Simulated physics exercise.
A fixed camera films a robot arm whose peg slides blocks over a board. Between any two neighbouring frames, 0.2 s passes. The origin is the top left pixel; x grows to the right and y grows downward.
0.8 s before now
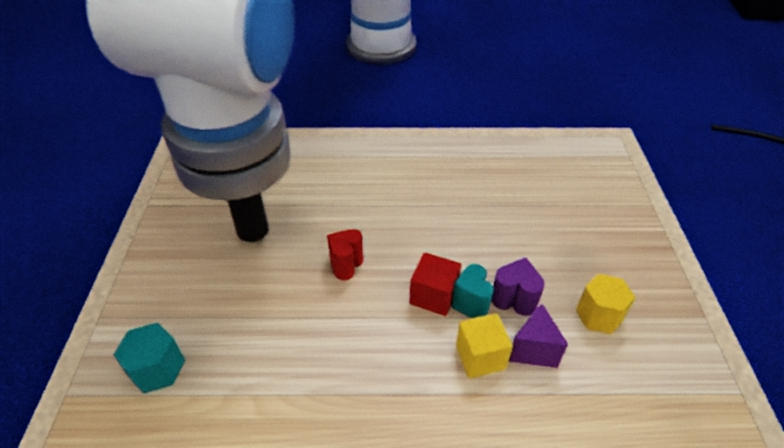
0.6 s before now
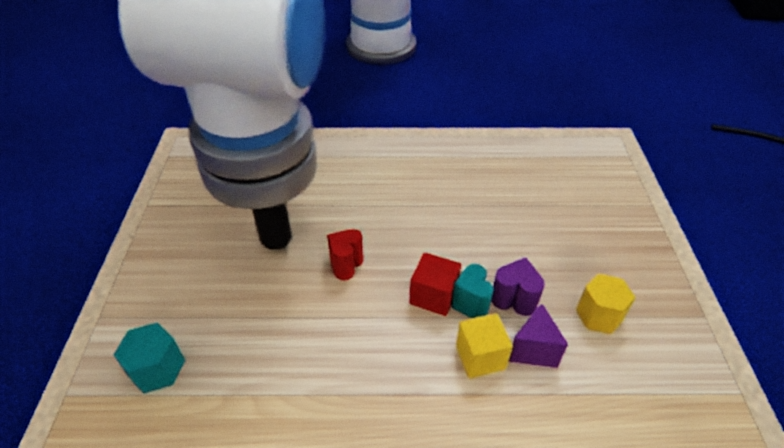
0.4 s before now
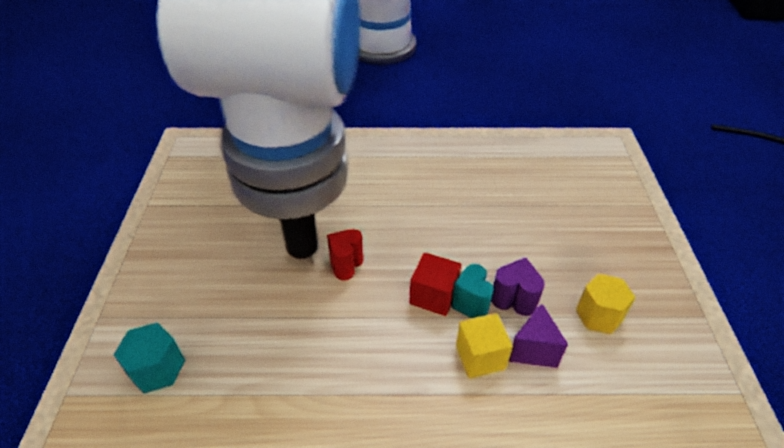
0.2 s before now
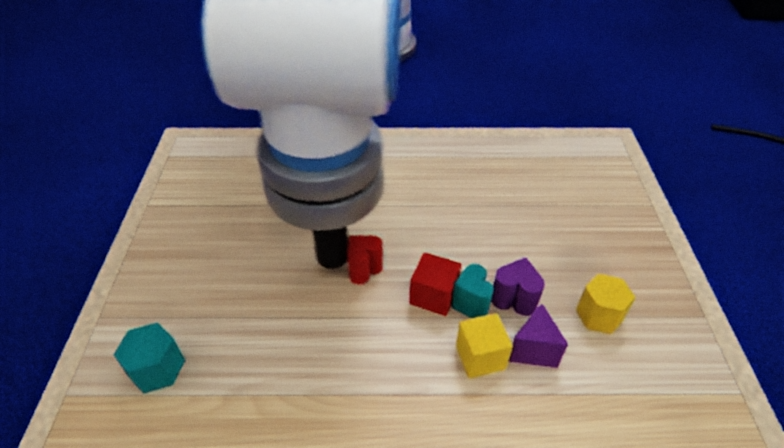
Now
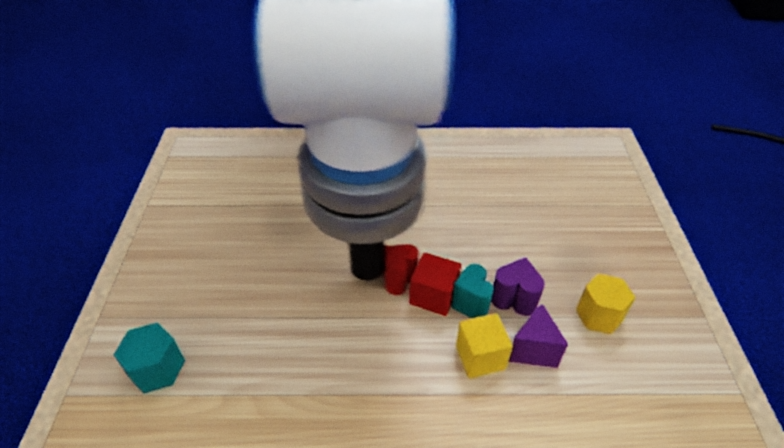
The video shows a robotic arm with a black peg moving right across a wooden board of coloured blocks, reaching a red heart-shaped block and pushing it right until it sits beside the red cube, while the other blocks stay still.
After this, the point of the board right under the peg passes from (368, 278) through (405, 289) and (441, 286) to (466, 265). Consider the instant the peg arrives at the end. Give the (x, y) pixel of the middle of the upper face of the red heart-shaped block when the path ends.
Its top face will be centred at roughly (502, 249).
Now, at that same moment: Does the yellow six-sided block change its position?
No, it doesn't check out.
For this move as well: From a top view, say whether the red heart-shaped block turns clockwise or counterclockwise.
The sense of turning is clockwise.
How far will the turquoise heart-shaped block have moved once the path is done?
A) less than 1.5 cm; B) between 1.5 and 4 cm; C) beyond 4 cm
It's C.
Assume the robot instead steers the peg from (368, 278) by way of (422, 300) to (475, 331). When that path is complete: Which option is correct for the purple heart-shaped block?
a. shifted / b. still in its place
The one that fits is a, shifted.
What follows on the original path. One third of the way, peg at (406, 279); red heart-shaped block at (438, 259); red square at (466, 278), turned 20° clockwise; turquoise heart-shaped block at (501, 293); purple heart-shaped block at (537, 277), turned 20° anticlockwise.
Two thirds of the way, peg at (443, 276); red heart-shaped block at (477, 258); red square at (495, 285), turned 35° clockwise; turquoise heart-shaped block at (525, 307), turned 20° clockwise; purple heart-shaped block at (552, 280), turned 65° anticlockwise.
At the end, peg at (468, 255); red heart-shaped block at (502, 249), turned 35° clockwise; red square at (495, 285), turned 35° clockwise; turquoise heart-shaped block at (525, 307), turned 20° clockwise; purple heart-shaped block at (552, 280), turned 65° anticlockwise; yellow six-sided block still.
